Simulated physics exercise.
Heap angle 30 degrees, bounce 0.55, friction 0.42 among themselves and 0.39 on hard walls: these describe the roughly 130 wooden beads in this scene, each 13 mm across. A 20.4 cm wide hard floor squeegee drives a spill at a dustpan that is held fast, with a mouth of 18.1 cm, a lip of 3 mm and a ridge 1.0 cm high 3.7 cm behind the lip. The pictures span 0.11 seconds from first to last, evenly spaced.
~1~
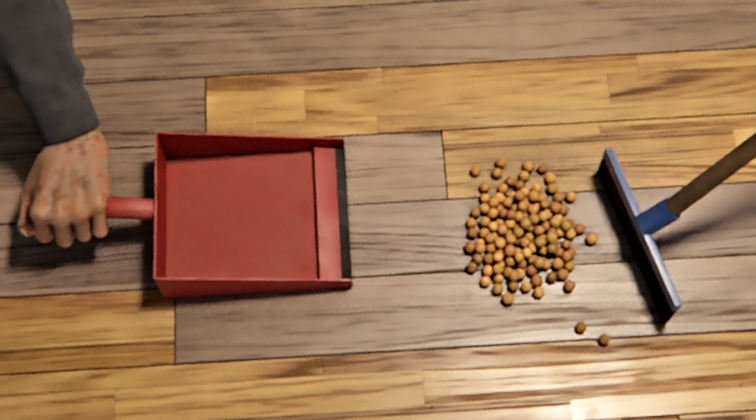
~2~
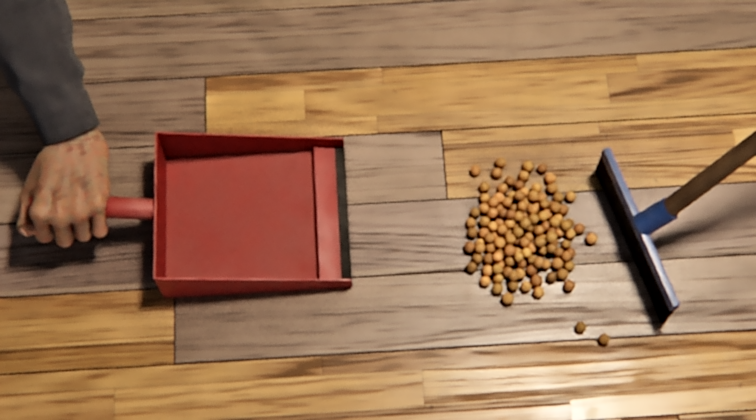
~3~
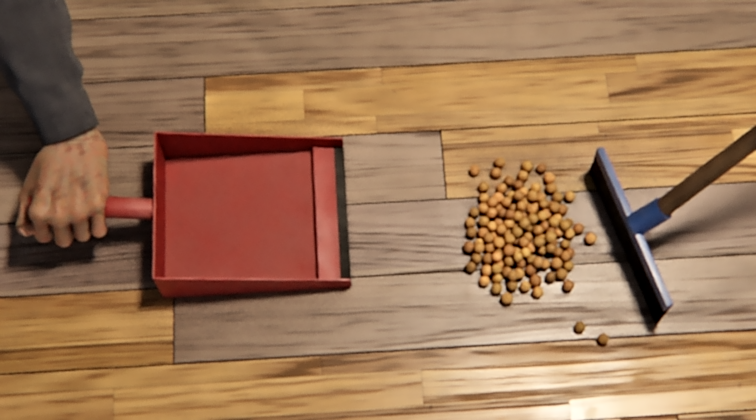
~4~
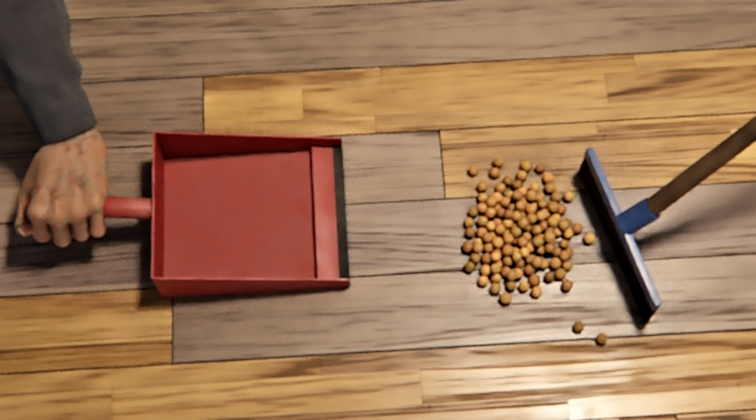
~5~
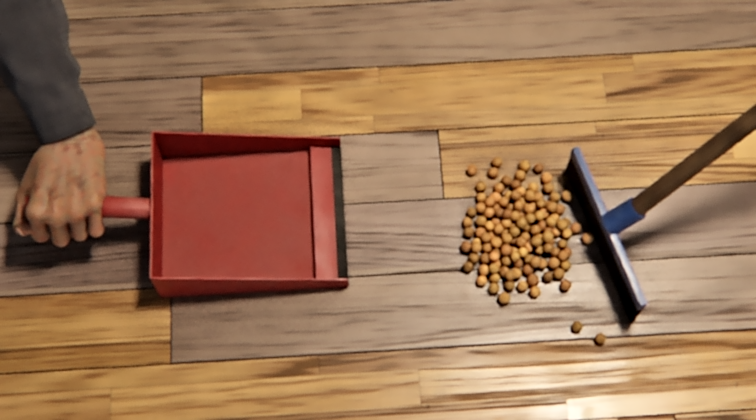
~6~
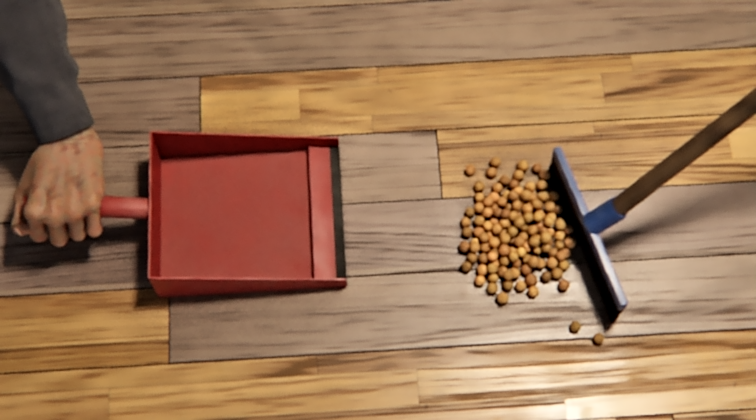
The video shows a hand holding a red dustpan still on a wooden floor while a squeegee with a blue fitting slides left toward a heap of small tan beads, reaching its right edge and nudging a few of them.
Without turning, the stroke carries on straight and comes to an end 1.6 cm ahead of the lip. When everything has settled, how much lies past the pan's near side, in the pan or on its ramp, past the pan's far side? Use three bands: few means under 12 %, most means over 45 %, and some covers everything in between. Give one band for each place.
Near side: Some, pan: Some, far side: Few.
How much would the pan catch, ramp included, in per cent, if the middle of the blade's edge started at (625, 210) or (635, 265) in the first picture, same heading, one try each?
30 and 25 per cent, roughly.
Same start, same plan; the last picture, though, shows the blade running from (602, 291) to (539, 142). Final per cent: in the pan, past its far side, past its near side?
Split: Pan = 35, far = 5, near = 35.
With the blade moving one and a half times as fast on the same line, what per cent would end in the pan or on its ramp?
Share: About 35 %.
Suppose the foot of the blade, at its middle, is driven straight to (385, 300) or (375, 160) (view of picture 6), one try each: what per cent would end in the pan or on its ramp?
Some 20 per cent on the first try, 20 per cent on the second.
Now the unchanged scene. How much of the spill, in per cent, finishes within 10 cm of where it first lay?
0 percent, roughly.
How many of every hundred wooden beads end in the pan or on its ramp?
Around 30 in a hundred finish there.
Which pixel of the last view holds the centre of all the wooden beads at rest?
Near (299, 268).
Then, 0.14 s after the last picture, middle of the blade 15 cm from the lip; 0 % over the lip, far side 0 %, near side 30 %.
Then, 0.23 s after the last picture, middle of the blade 7 cm from the lip; 0 % over the lip, far side 5 %, near side 35 %.
Then, 0.46 s after the last picture, middle of the blade 4 cm from the lip; 30 % over the lip, far side 5 %, near side 40 %.
In the end, near side 40 %, pan 30 %, far side 5 %, in front of the lip or behind the blade 25 %.
